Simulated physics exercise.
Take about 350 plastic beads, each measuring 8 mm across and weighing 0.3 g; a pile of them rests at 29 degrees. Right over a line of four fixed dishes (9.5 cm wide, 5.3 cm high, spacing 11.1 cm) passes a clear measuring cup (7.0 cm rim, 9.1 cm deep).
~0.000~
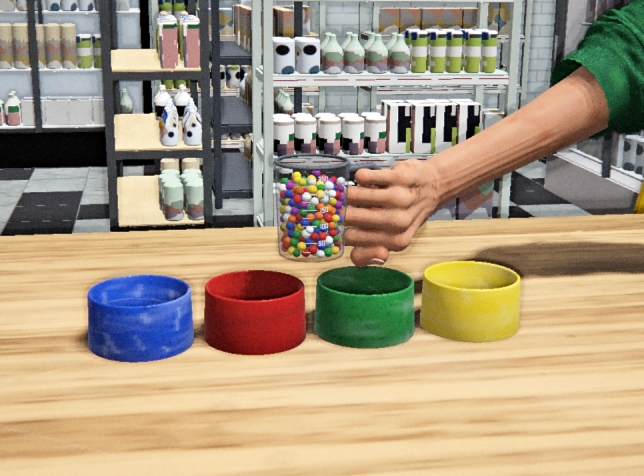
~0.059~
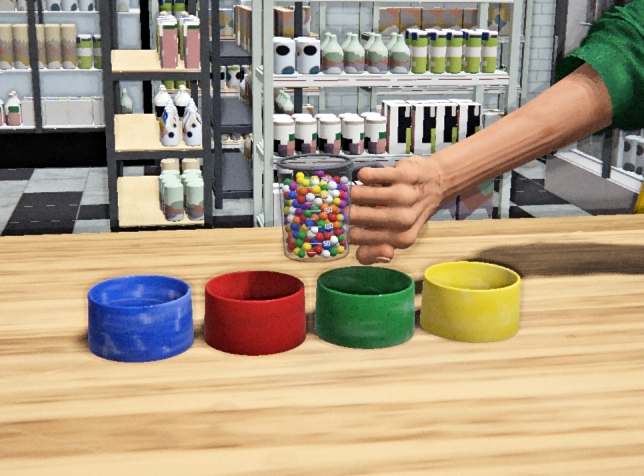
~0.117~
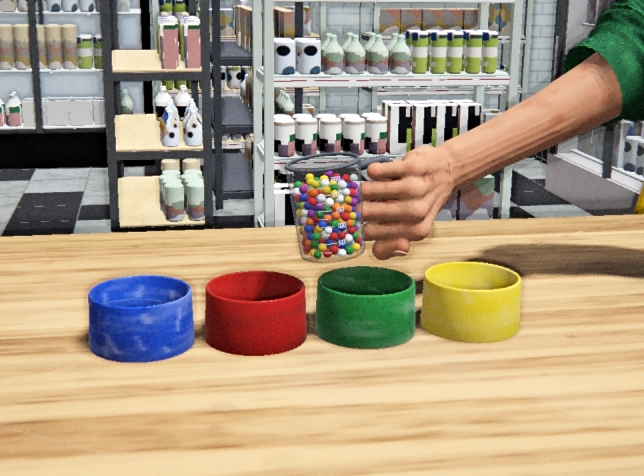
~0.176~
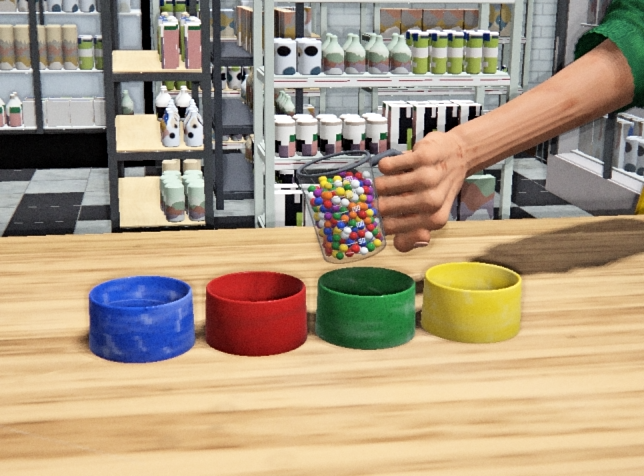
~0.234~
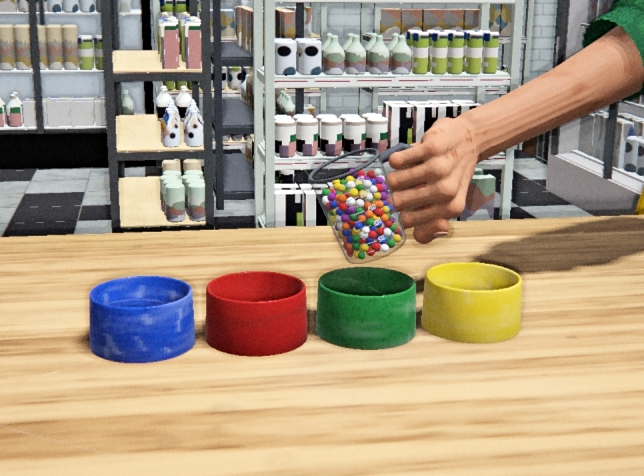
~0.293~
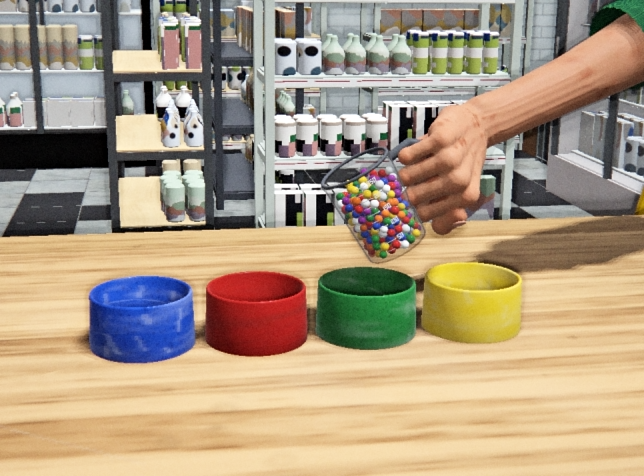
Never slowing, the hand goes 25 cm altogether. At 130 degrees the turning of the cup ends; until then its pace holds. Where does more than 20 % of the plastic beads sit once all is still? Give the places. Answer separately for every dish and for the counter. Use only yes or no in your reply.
Red: No; blue: No; green: No; yellow: Yes; counter: Yes.
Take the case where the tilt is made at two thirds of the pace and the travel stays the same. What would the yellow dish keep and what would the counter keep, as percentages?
Yellow: 80, counter: 20.
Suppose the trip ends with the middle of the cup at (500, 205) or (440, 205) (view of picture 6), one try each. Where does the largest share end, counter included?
Try 1 - yellow; try 2 - green.
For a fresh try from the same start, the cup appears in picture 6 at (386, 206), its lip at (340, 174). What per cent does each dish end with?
Final shares - red 0 %, blue 0 %, green 0 %, yellow 90 %.
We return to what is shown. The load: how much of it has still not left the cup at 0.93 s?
Some 80 per cent.
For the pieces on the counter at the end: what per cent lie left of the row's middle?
I'd say near 0 percent.
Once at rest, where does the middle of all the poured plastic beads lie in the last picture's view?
Approximately (482, 317) in the last picture.
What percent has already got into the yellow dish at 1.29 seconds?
Near 65 per cent so far.
After 0.67 s, tilt 78 degrees; cup holds 100 %.
Then, at 0.93 s, tilt 111 degrees; cup holds 80 %, yellow 15 %.
After 1.29 s, tilt 130 degrees; cup holds 5 %, yellow 65 %.
At rest (2.2 s), red 0 %, blue 0 %, green 0 %, yellow 65 %, counter 35 %.
